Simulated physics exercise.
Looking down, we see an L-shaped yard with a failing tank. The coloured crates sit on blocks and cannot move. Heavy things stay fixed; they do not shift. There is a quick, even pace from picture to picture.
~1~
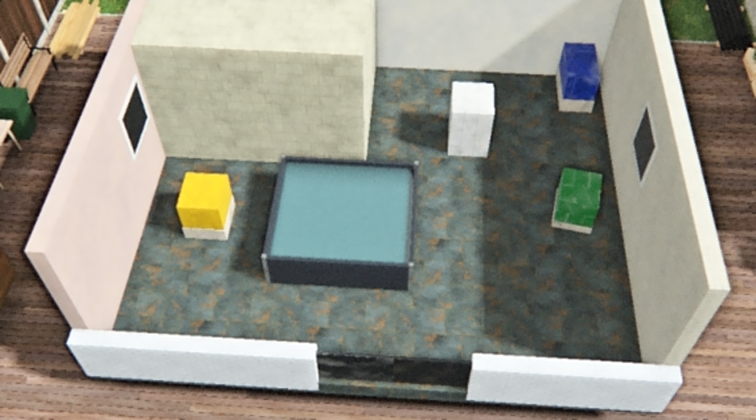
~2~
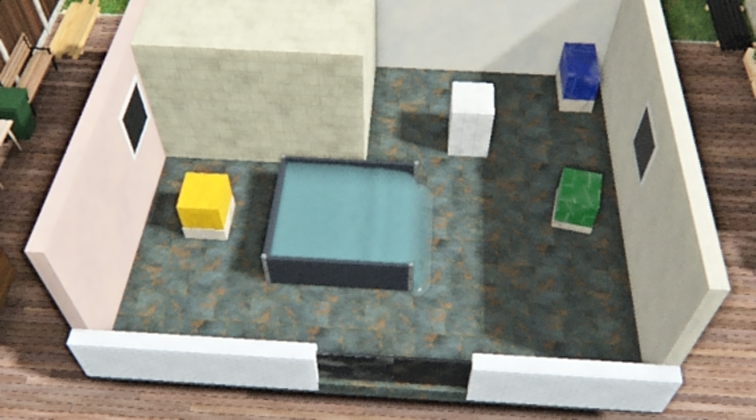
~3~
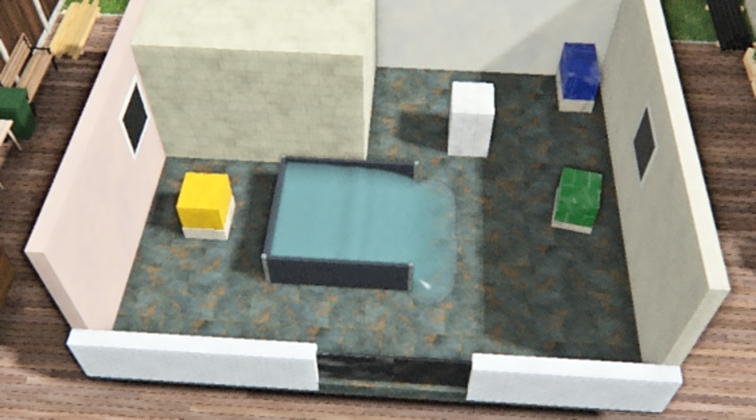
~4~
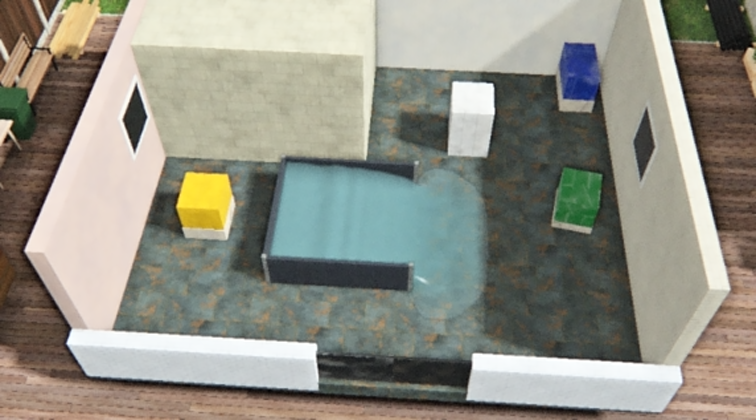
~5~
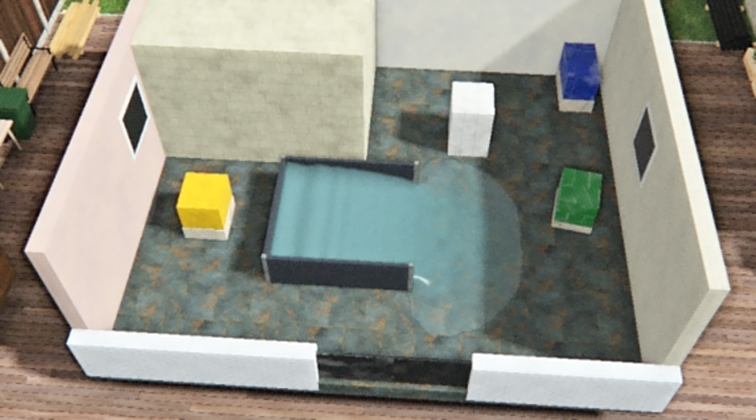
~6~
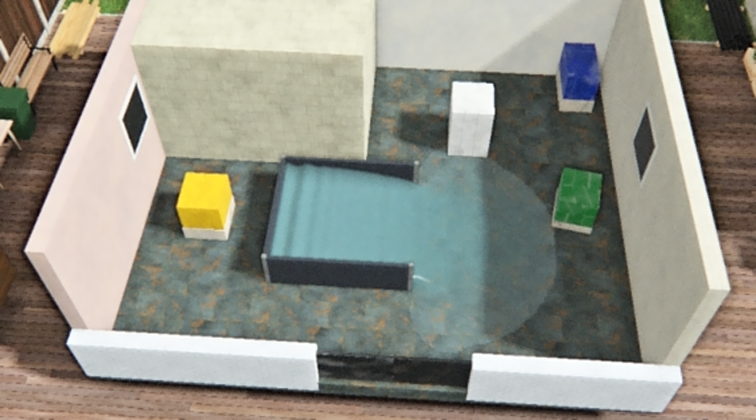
At the start, a rectangular tank of still, blue-green water sits whole in a walled, L-shaped yard among yellow, white, green and blue blocks. Its right side then opens and water pours out, spreading rightward across the floor in a widening, thinning rounded sheet, while the blocks do not shift.
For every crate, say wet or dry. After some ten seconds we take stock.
The yellow crate ends up dry; the green crate ends up wet; the blue crate ends up wet.
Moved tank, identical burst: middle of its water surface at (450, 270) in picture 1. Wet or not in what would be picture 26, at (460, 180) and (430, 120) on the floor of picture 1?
Submerged, then untouched.
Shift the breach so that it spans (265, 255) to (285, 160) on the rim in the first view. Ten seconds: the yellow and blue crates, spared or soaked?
Yellow crate: Overtopped; blue crate: Untouched.
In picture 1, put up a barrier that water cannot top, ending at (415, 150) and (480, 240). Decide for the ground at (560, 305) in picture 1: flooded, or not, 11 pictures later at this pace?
There: Wet.
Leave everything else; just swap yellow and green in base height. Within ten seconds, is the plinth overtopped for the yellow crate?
My guess is that the yellow one stays untouched.
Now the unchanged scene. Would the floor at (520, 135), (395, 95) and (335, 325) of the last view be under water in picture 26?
Status per point, in sequence: Waterlogged, then unwetted, then unwetted.
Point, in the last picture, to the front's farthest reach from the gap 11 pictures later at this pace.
Best guess: Near (596, 95).
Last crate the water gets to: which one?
My guess: The crate marked yellow.
A moment on, water covers 35 % of the floor; the yellow crate not reached, the green crate water round its plinth, the blue crate not reached.
Next, water covers 45 % of the floor; the yellow crate not reached, the green crate water round its plinth, the blue crate water round its plinth.
Then, water covers 45 % of the floor; the yellow crate not reached, the green crate water round its plinth, the blue crate water round its plinth.
Later, water covers 75 % of the floor; the yellow crate not reached, the green crate water round its plinth, the blue crate water round its plinth.
In the end, water covers 95 % of the floor; the yellow crate stayed above the water, the green crate was topped, the blue crate was topped.
